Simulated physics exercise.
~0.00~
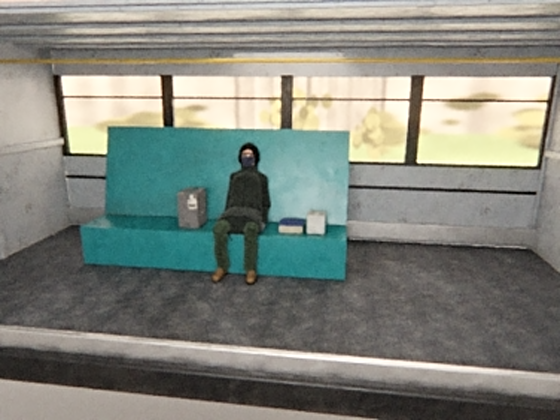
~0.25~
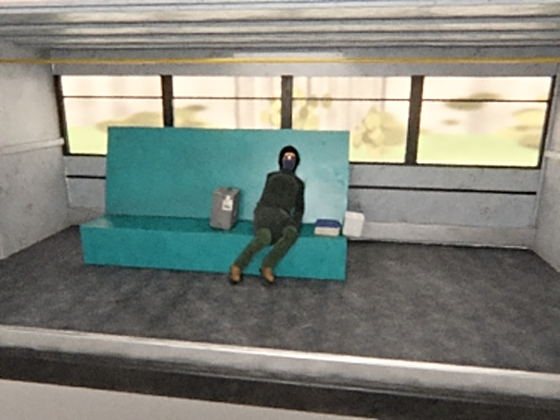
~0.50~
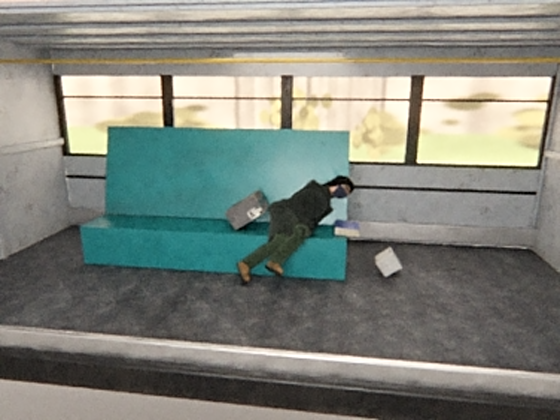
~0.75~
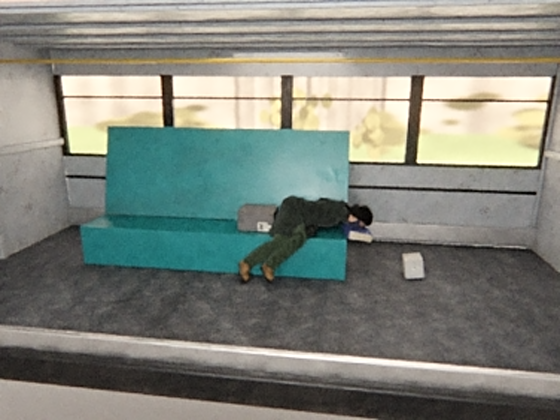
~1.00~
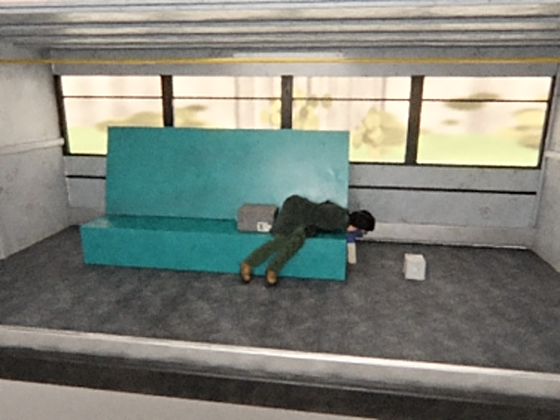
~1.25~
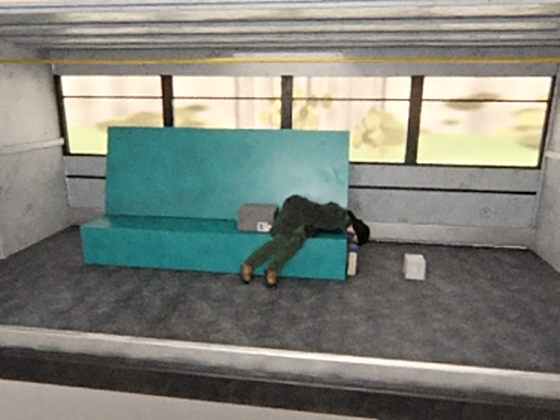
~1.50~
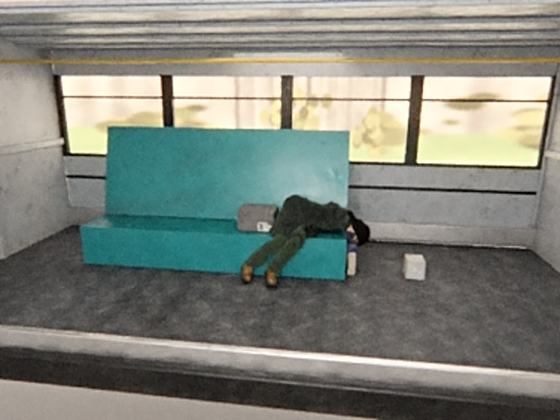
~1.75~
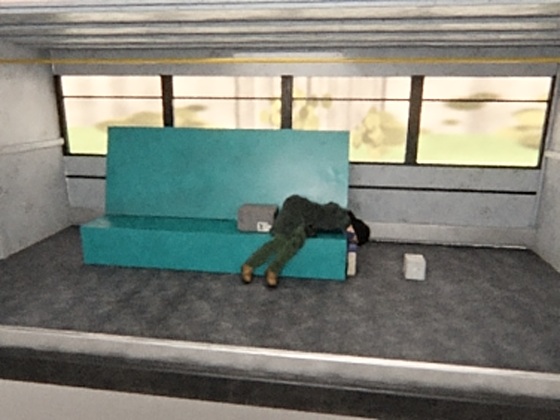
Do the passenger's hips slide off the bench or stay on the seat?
The passenger's hips stay on the seat, with the upper body slumped over toward the right end of the bench.
